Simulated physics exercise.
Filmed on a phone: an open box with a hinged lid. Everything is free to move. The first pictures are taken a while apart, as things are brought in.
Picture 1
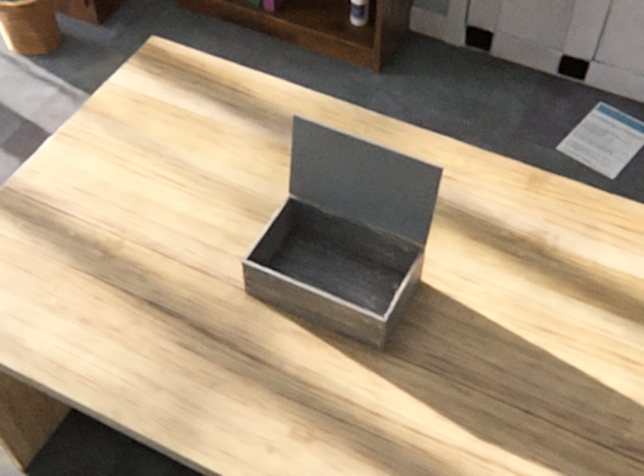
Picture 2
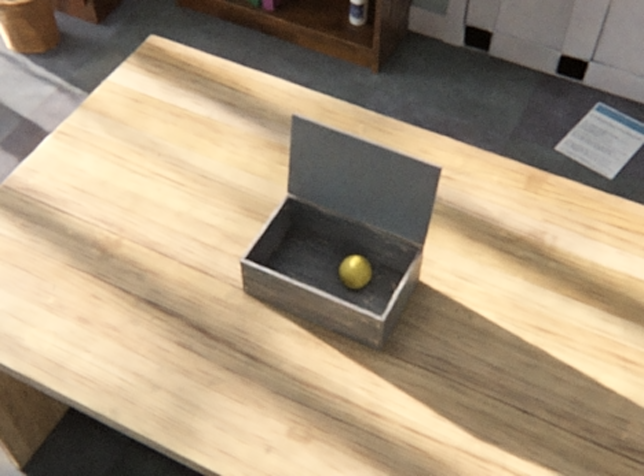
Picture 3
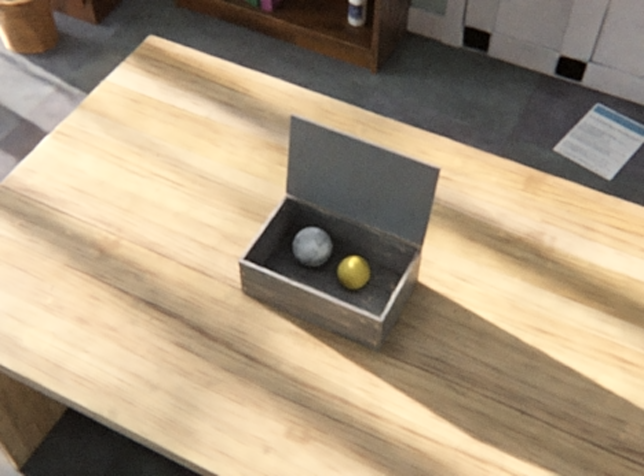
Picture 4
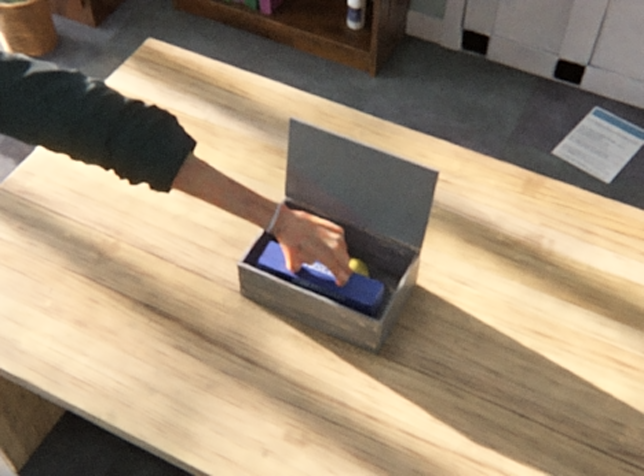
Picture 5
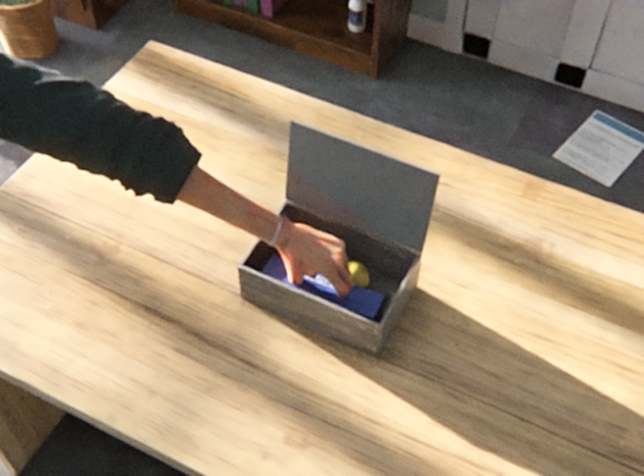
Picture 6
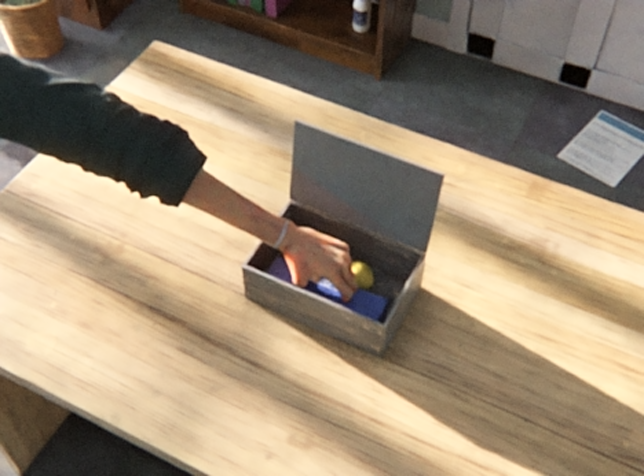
An arm in a dark sleeve reaches from the left over a pale wooden table, seen from above at an angle, with a shelf and a sheet of paper beyond. A grey open box with a raised lid stands near the middle, first empty, then holding a yellow ball and a greyish-white ball to its left. The hand lowers a blue carton into the box and keeps hold of it, while the view shifts slightly.
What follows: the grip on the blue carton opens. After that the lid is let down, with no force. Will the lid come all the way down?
In the end the lid shuts flat.
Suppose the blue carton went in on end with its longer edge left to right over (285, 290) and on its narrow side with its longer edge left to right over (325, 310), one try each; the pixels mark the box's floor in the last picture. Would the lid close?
In the first case it stays ajar; in the second case it shuts flat.
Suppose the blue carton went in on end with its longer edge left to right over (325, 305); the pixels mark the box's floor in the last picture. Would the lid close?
Then it is held up.
Then, 1.20 s after the last picture, lid 82° above the rim.
Then, 1.70 s after the last picture, lid 45° above the rim.
Then, 2.00 s after the last picture, lid 14° above the rim.
At rest, lid shut; all 3 in place. Seen from the same camera at the end, blue carton near (325, 299).
